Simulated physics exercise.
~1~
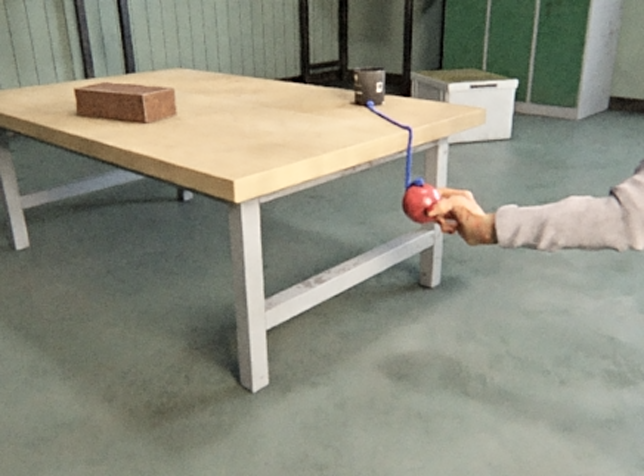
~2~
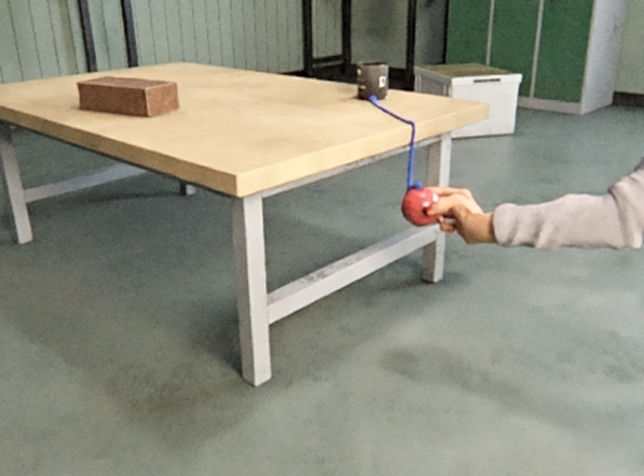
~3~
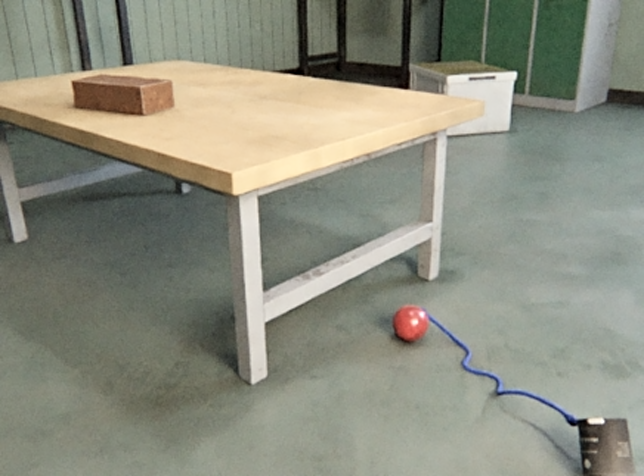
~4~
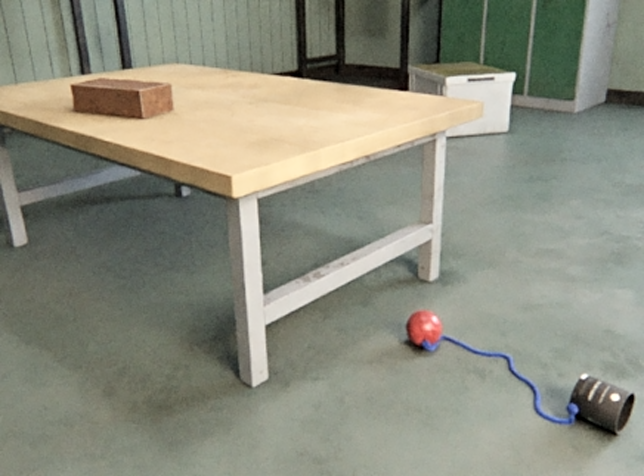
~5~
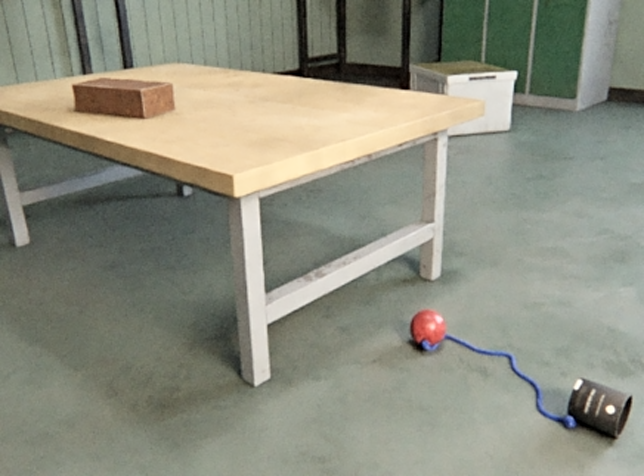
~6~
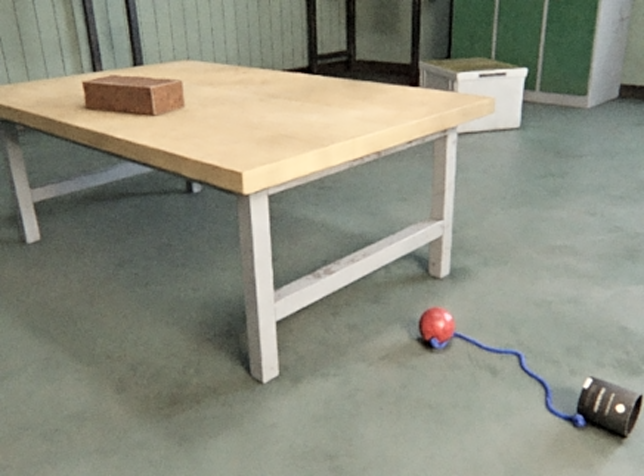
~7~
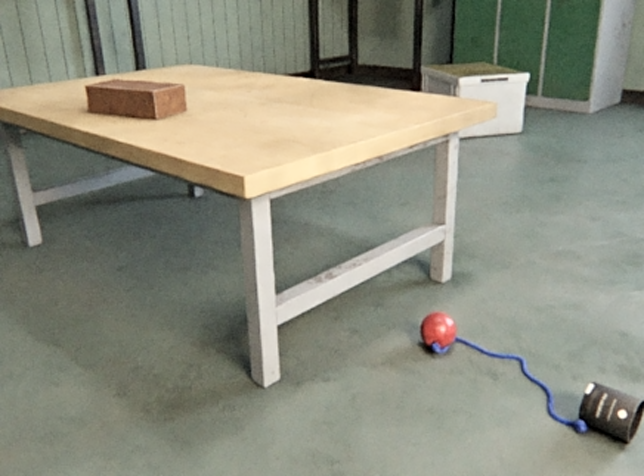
In a green-floored room, a hand releasing a red ball on a blue cord beside a workbench, ball and black cup ending on the floor.
